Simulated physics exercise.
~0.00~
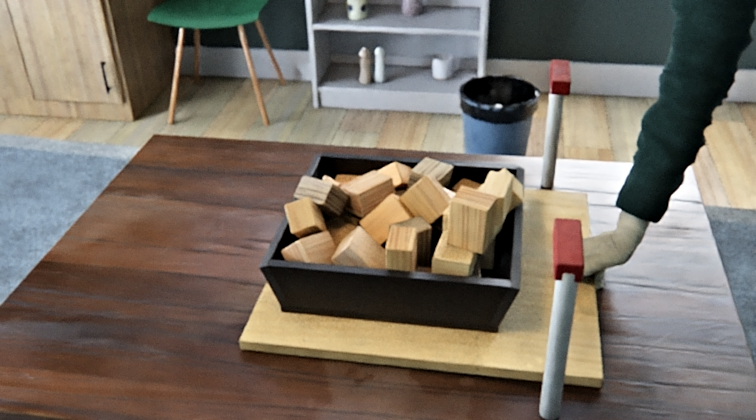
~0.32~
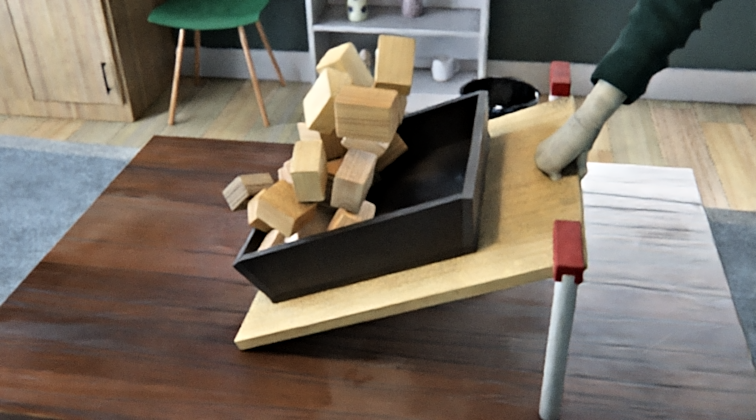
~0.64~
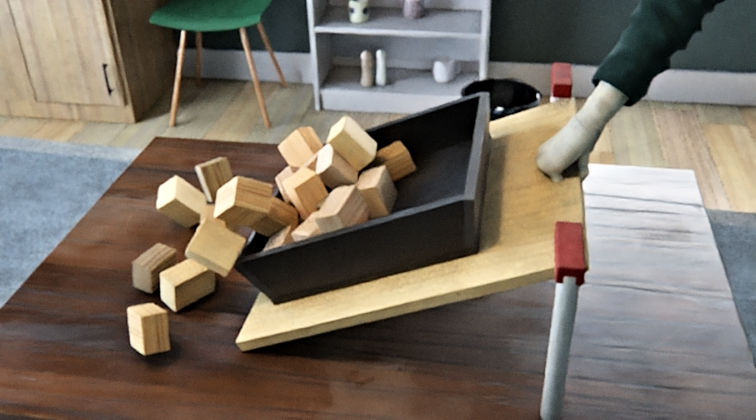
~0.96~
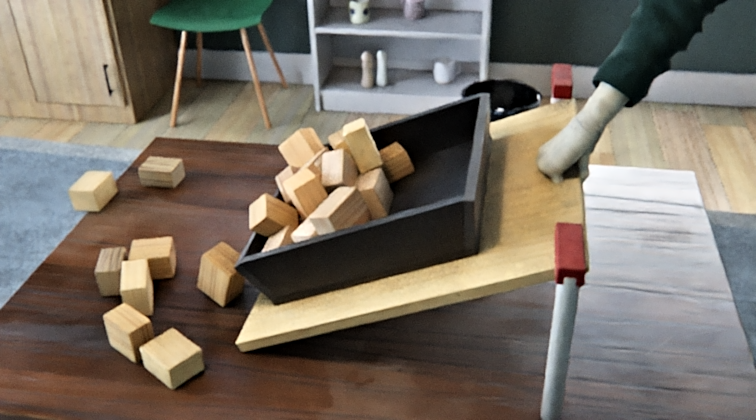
The clip opens on a black container heaped with loose wooden blocks, resting on a pale board atop a dark wooden table, with a gloved hand at the board's right edge between two red-topped posts. The hand raises that edge, tilting the board and container down to the left. The blocks surge toward the lower end, some piling high above the rim. Several spill over the left side and tumble onto the table. At the end, the hand still holds the board tilted, with scattered blocks lying to the left while most remain bunched in the container's lower end.
